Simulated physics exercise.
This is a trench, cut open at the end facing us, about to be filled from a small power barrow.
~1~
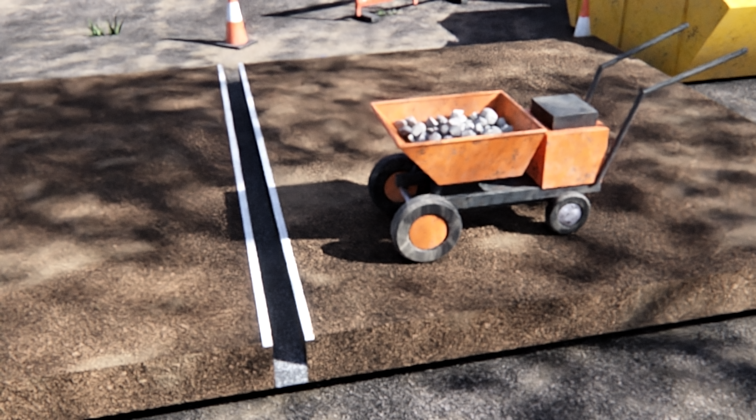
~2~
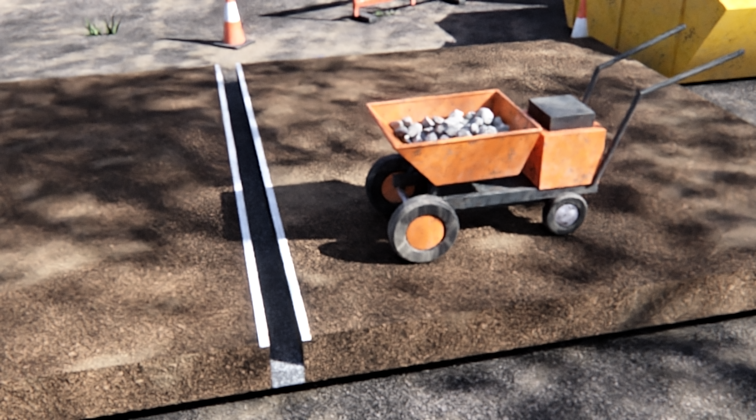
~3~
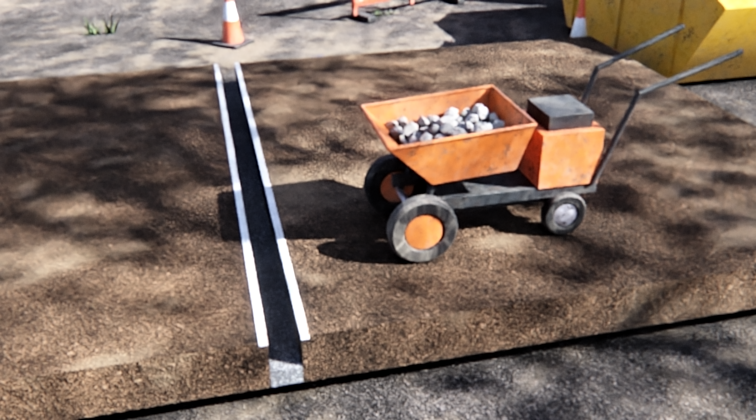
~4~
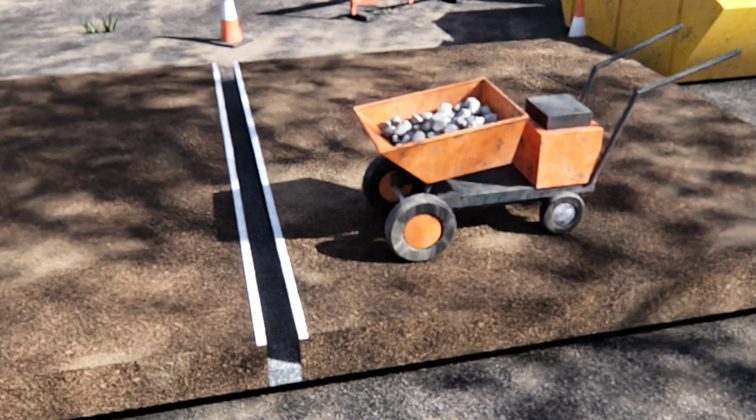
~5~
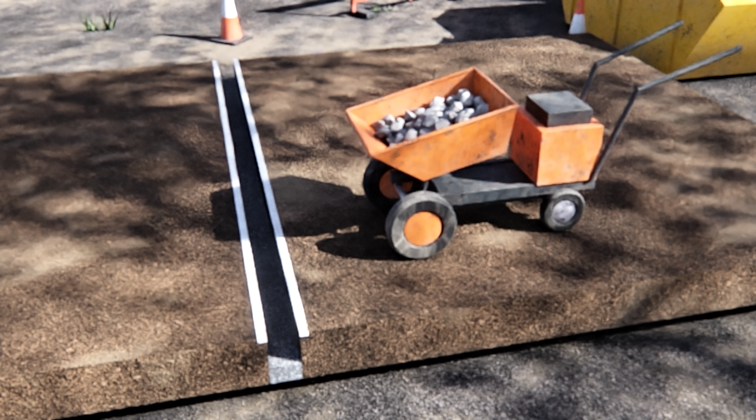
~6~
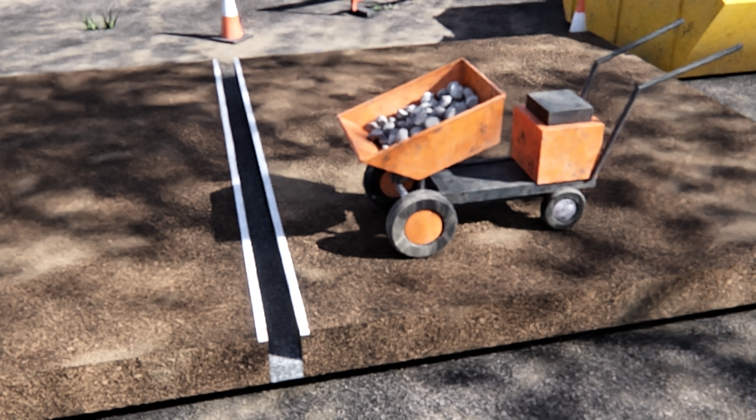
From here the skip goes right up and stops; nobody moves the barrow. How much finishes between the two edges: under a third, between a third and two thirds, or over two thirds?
It catches from one third to two thirds.
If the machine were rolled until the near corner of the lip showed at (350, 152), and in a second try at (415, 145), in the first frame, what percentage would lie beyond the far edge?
In turn 50 and 10 in a hundred.
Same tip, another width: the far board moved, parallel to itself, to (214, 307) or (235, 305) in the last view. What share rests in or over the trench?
Roughly 70 per cent, and 70 per cent.
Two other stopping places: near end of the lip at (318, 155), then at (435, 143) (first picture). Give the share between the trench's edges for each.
Near 0 % and 30 %.
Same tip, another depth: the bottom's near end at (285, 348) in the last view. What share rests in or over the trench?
About 40 per cent.
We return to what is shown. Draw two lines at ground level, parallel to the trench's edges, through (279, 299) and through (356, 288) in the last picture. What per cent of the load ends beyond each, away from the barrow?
In turn 40 and 90 in a hundred.
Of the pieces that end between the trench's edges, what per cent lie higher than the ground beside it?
Close to 5 per cent.
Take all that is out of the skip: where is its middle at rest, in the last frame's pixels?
Around (273, 250).
Shortly afterwards, skip tipped steeply; the whole lot in the skip.
Next, skip tipped right over; the bulk in the skip; a little short of the trench; only a few in or heaped over the trench; only a few falling.
Some moments later, skip tipped right over; a little in the skip; near a third short of the trench; near half in or heaped over the trench; a little beyond it.
In the end, skip tipped right over; a little in the skip; near a third short of the trench; near half in or heaped over the trench; a little beyond it.
